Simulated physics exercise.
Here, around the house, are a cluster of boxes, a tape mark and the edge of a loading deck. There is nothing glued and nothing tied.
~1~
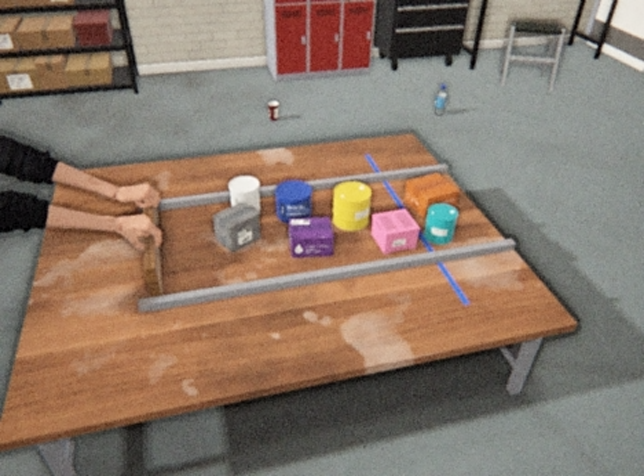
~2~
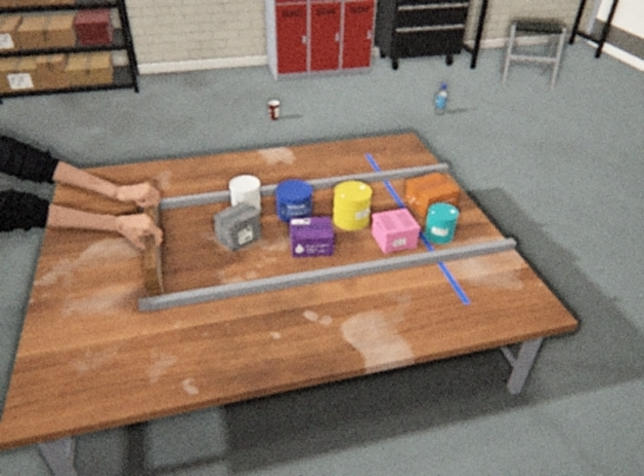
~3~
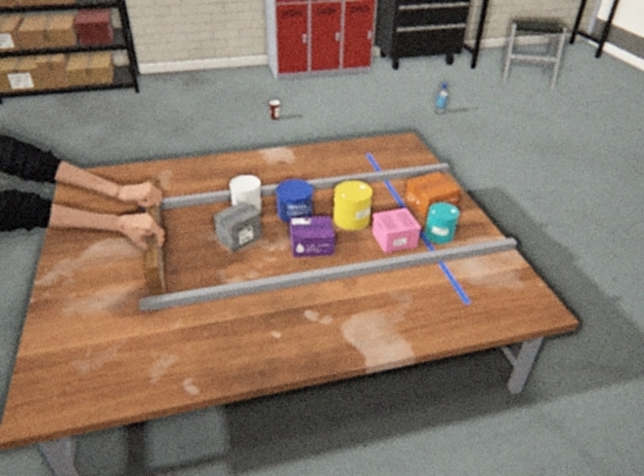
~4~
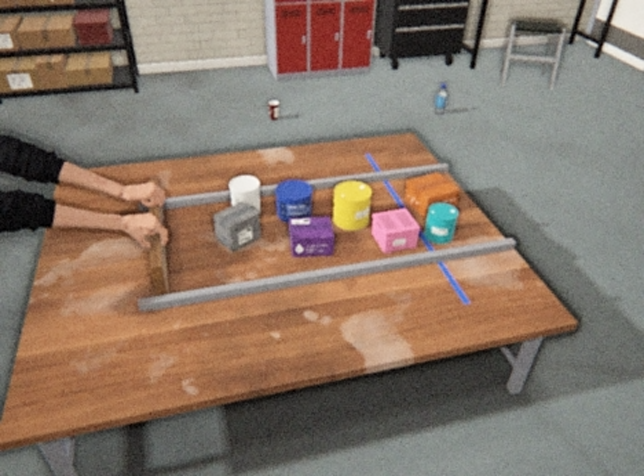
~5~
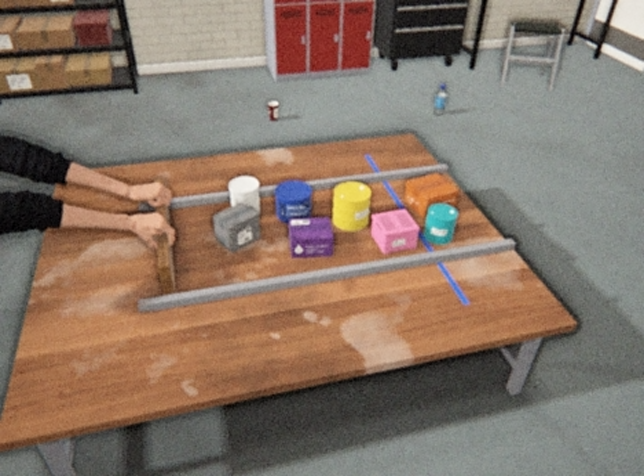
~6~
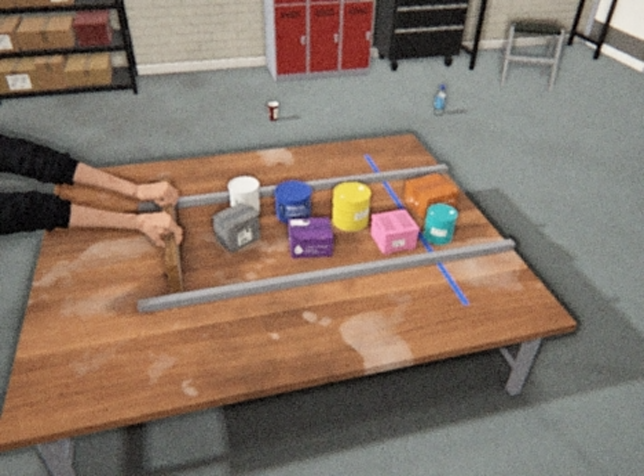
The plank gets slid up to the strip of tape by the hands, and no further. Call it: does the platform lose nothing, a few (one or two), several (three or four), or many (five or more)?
It loses a few, one or two.
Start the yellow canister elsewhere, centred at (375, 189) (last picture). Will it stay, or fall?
Then it holds on.
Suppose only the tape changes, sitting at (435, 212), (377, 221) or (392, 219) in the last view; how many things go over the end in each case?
Taken one after another, the numbers are 4, 0 and 0.
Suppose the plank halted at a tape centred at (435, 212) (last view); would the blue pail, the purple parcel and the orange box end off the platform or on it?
First, the blue pail is safe; next, the purple parcel is safe; last, the orange box takes the fall.
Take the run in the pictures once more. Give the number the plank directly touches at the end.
Total: 3.
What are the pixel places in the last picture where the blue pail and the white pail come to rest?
Near (426, 187) and (402, 174).
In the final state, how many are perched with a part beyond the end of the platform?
I'd say 1 of them.
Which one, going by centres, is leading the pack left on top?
The orange box finishes nearest.
Early on, none off yet; orange box at rest near (431, 196); turquoise canister at rest near (440, 225); pink tote at rest near (394, 232).
A while later, none off yet; orange box travelled a little near (439, 193); turquoise canister travelled about its own width near (460, 221); pink tote travelled about its own width near (431, 229).
Finally, the number that fall off is one or two; lost, turquoise canister.
